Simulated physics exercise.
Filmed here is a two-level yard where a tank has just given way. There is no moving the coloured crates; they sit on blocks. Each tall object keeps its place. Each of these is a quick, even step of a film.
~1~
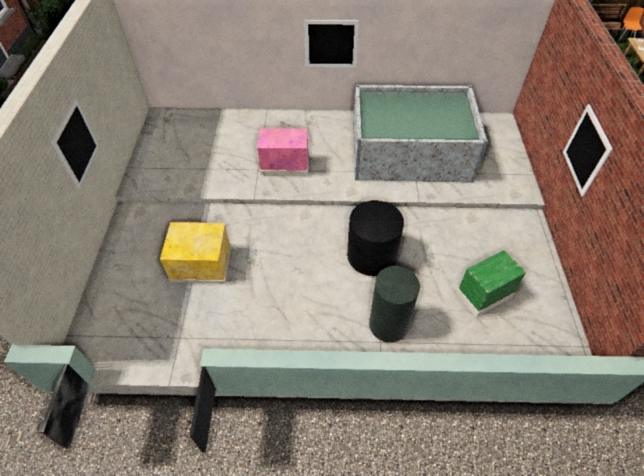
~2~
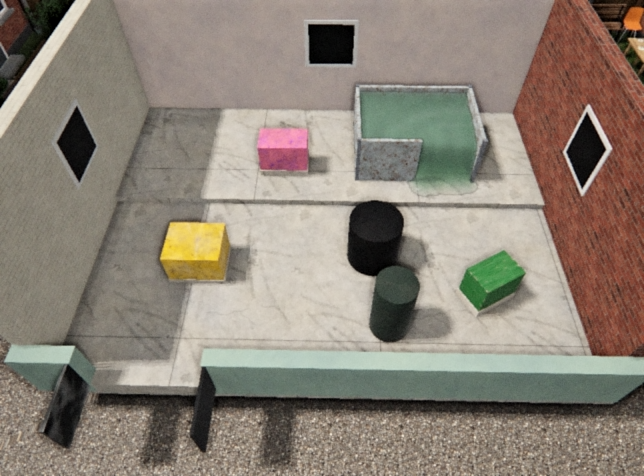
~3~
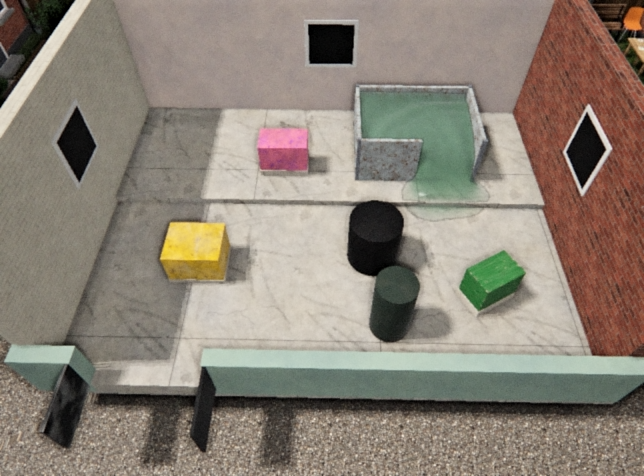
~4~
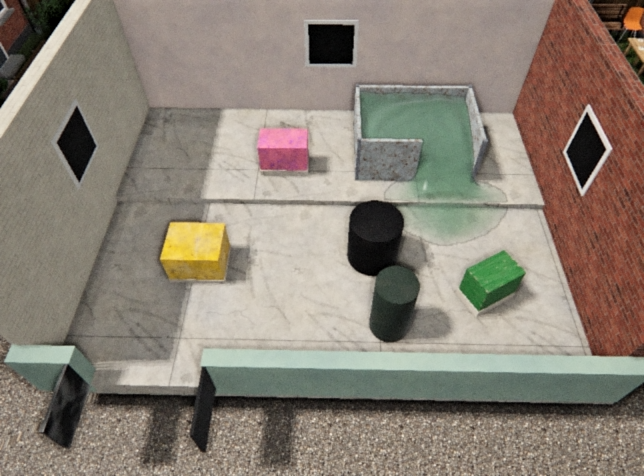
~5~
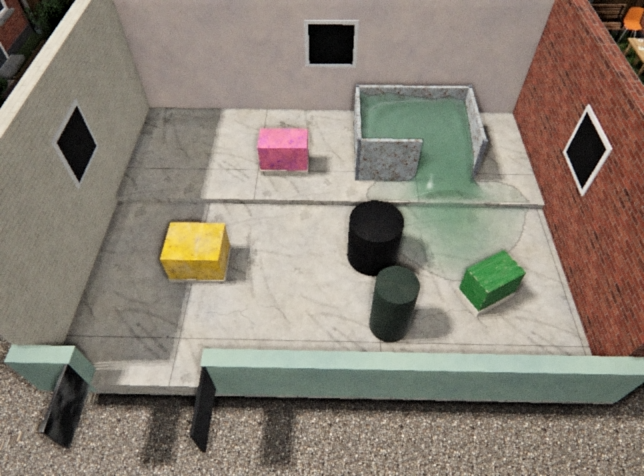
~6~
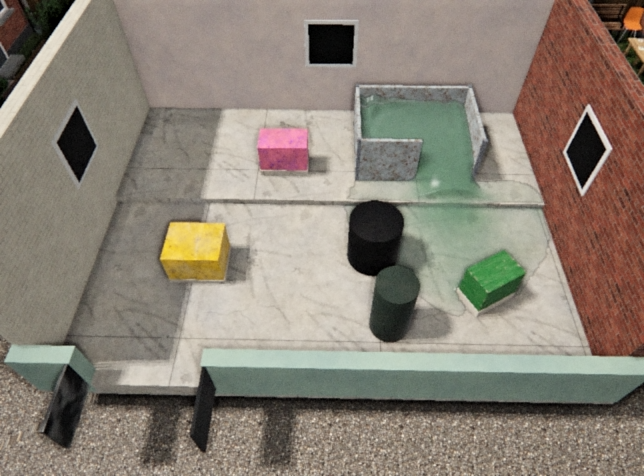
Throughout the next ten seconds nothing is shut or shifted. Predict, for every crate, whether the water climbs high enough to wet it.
One by one: The yellow crate is not missed by the water this time; the pink crate is missed by the water this time; the green crate is not missed by the water this time.
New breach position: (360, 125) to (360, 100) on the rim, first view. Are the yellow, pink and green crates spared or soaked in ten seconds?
Here goes: Yellow crate - hit; pink crate - hit; green crate - left alone.
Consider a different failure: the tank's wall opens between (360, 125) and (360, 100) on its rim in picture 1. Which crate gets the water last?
The crate marked green comes last.
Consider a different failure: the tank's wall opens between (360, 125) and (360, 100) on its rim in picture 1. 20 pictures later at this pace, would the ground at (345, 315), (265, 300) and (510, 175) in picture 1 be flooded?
Taken in turn, that's reached, reached, and finally not reached.
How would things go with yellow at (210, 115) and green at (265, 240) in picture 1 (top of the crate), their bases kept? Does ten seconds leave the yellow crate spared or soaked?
After ten seconds, the yellow crate one is left untouched.
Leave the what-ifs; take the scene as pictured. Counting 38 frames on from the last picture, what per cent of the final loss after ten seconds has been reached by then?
Estimate: Some 20 %.
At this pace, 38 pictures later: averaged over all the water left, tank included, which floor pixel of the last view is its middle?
Near (384, 257) in the last view.
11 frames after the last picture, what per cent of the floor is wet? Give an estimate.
Roughly 35 %.
A moment on, water covers 25 % of the floor; the yellow crate not reached, the pink crate not reached, the green crate water round its plinth.
Next, water covers 35 % of the floor; the yellow crate water round its plinth, the pink crate water round its plinth, the green crate water round its plinth.
Then, water covers 50 % of the floor; the yellow crate water round its plinth, the pink crate water round its plinth, the green crate water round its plinth.
Later, water covers 60 % of the floor; the yellow crate water round its plinth, the pink crate water round its plinth, the green crate water round its plinth.
In the end, water covers 60 % of the floor; the yellow crate was topped, the pink crate stayed above the water, the green crate was topped.
